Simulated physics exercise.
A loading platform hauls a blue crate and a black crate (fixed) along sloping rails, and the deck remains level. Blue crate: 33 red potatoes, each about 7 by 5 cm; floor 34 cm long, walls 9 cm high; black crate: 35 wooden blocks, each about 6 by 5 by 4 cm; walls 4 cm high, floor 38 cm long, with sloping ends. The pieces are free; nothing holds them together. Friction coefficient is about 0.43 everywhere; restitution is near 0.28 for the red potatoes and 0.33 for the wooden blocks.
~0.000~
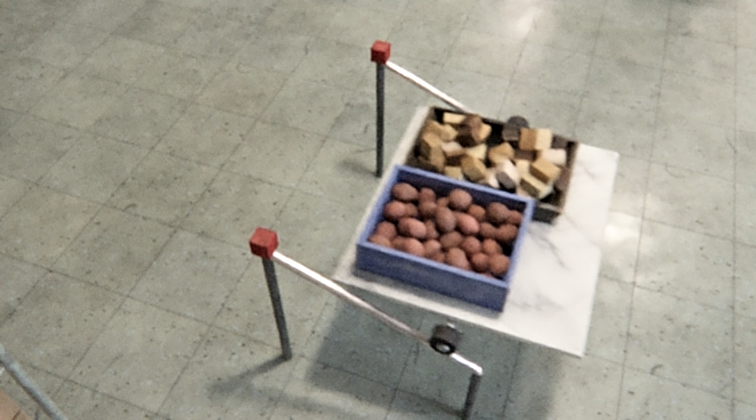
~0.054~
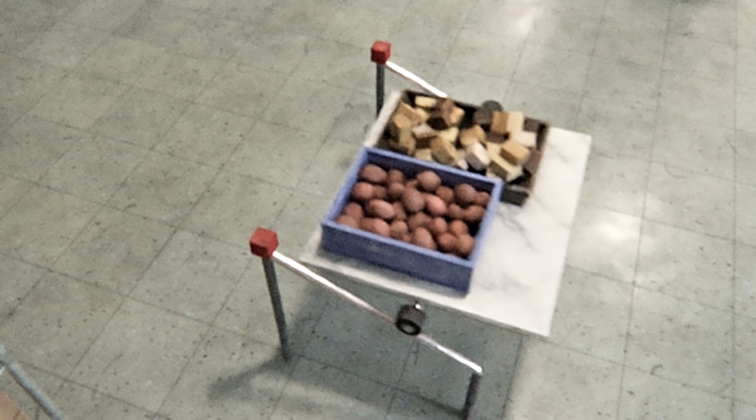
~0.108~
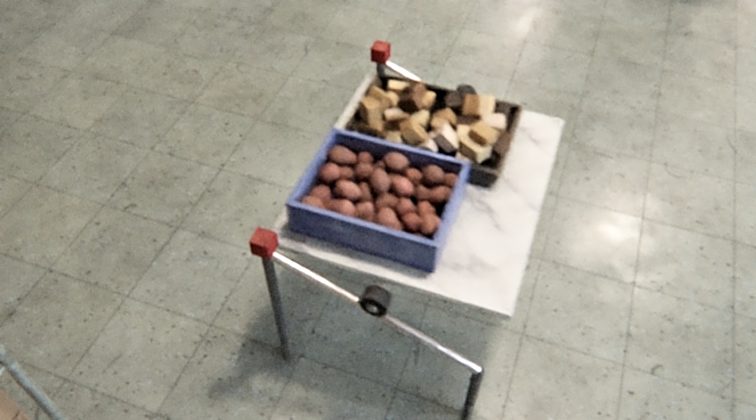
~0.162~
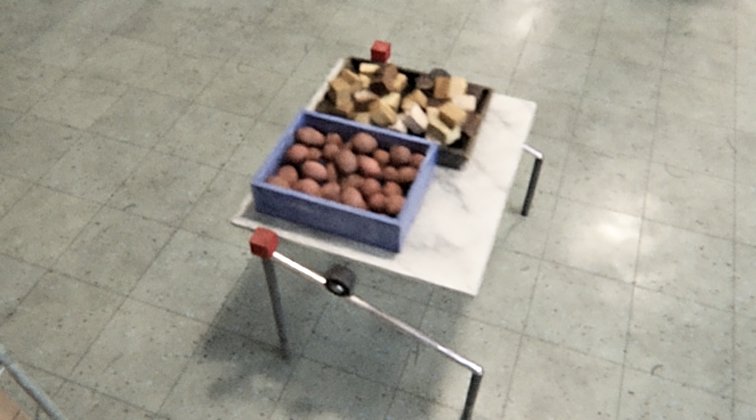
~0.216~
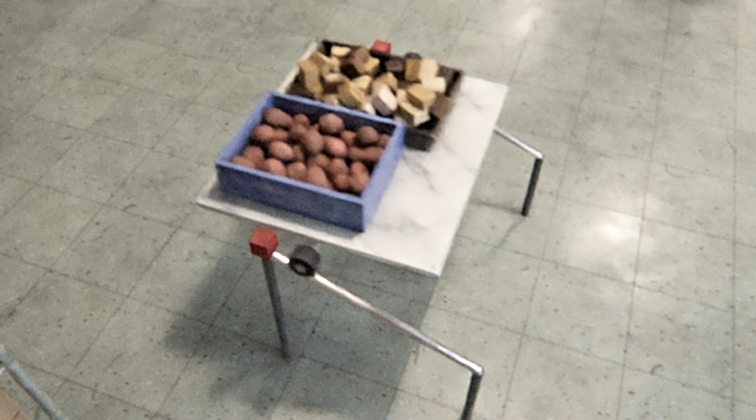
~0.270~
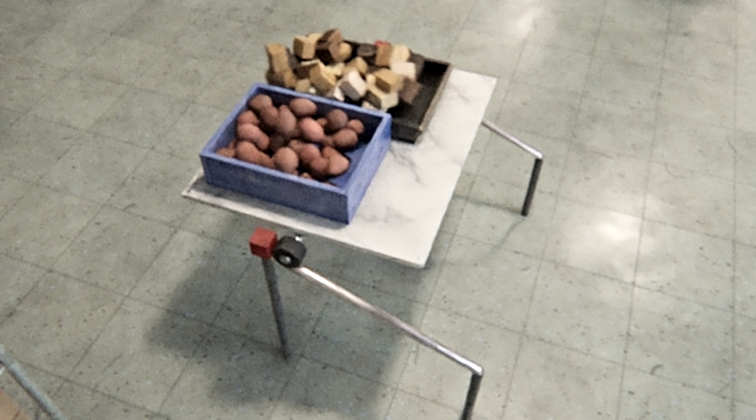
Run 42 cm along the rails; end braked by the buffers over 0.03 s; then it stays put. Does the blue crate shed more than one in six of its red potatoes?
No, fewer than one in six.
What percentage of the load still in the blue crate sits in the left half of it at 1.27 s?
Some 70 % of what remains.
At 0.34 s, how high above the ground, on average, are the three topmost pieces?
Mean height: Some 72 cm.
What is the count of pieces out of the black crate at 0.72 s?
Estimate for the black crate by then: Some 12 out.
After 0.34 s, blue crate 33 in, 0 out and black crate 31 in, 4 out.
After 0.50 s, blue crate 33 in, 0 out and black crate 27 in, 8 out.
After 0.72 s, blue crate 33 in, 0 out and black crate 24 in, 11 out.
Outcome (at 1.27 s), blue crate 33 in, 0 out and black crate 24 in, 11 out. Asked share, 0 of 33, 0 per cent.
